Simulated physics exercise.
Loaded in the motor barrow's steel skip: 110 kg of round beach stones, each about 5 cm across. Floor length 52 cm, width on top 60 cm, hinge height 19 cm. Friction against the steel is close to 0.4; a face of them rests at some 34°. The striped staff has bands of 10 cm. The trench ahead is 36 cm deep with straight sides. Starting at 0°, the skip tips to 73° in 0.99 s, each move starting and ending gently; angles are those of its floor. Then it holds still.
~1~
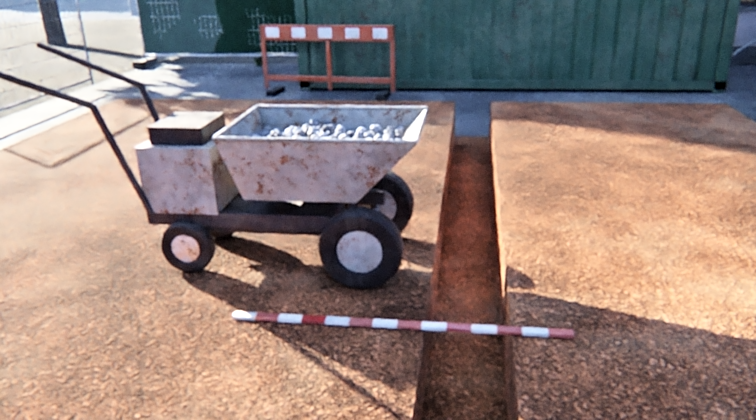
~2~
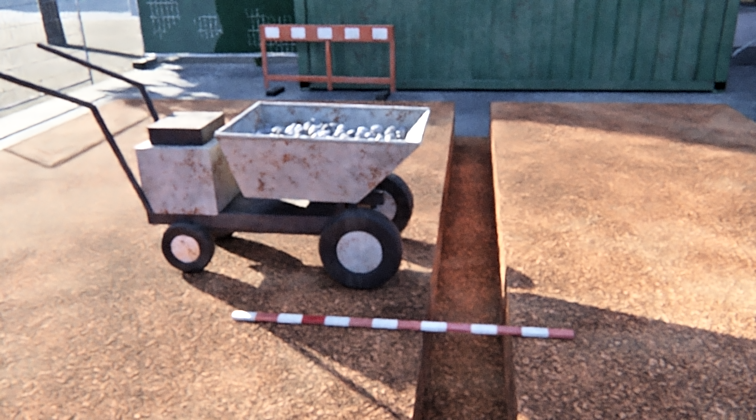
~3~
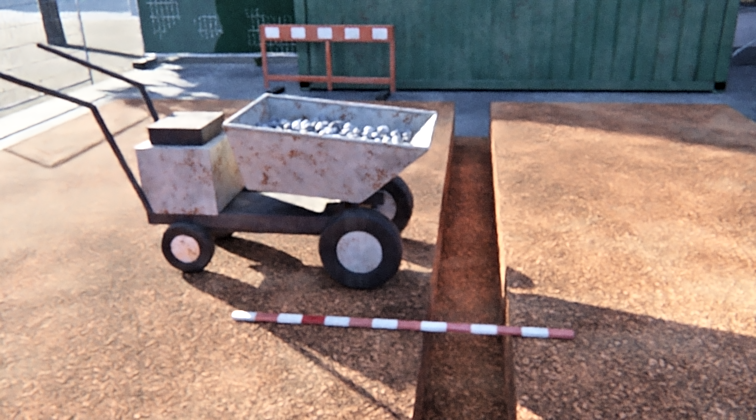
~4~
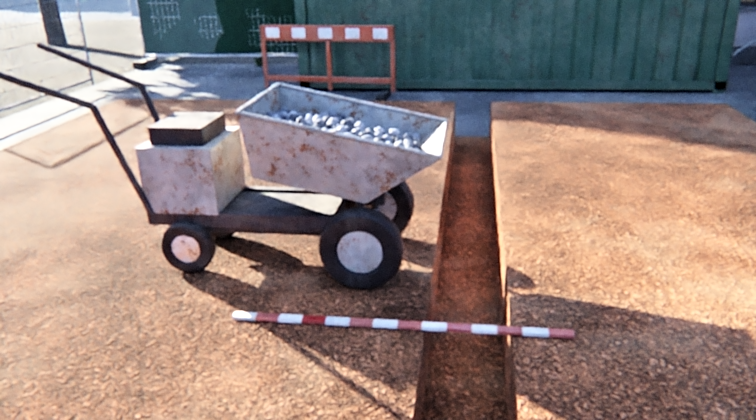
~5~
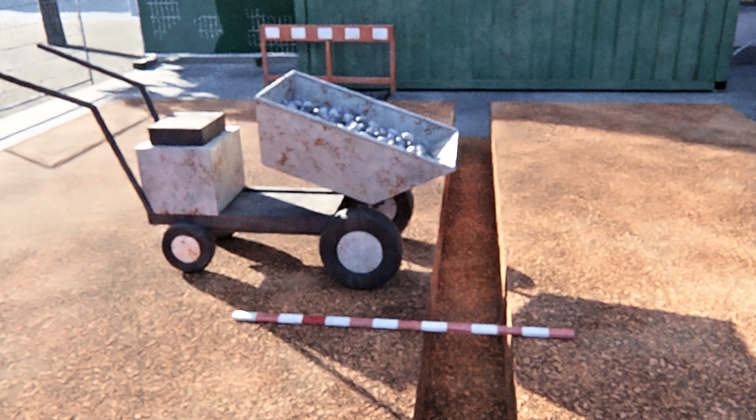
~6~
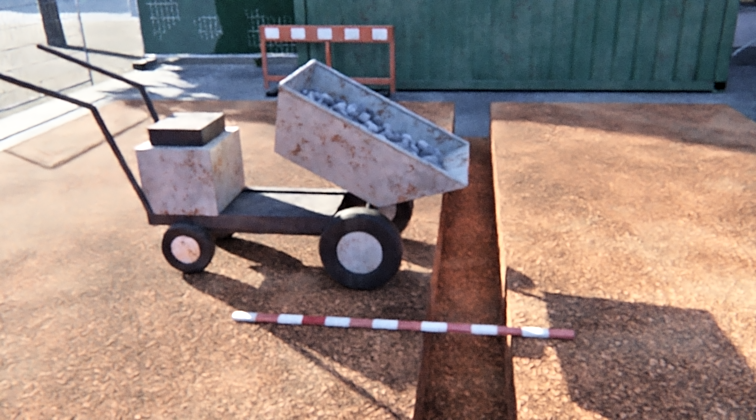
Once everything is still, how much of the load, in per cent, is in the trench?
Close to 31 in a hundred.
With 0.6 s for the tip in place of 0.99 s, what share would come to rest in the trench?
It would be near 25 per cent.
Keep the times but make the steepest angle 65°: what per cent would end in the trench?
It would be near 30 per cent.
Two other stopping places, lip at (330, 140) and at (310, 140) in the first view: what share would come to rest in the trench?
Near 90 per cent from the first place, 70 from the second.
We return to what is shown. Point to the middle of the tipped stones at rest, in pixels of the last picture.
Their middle is at about (544, 264).
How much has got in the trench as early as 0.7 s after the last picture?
Some 10 per cent.
Then, 0.3 s after the last picture the floor is at 61°, 100 % in the skip; the foremost stones are at (490, 228).
Then, 0.7 s after the last picture the floor is at 73°, 56 % in the skip, 10 % in the trench, 35 % past the trench; the foremost stones are at (590, 266).
Then, 1.0 s after the last picture the floor is at 73°, 10 % in the skip, 21 % in the trench, 69 % past the trench; the foremost stones are at (708, 267).
Then, 3.0 s after the last picture the floor is at 73°, 0 % in the skip, 31 % in the trench, 69 % past the trench; the foremost stones are past the picture's edge.
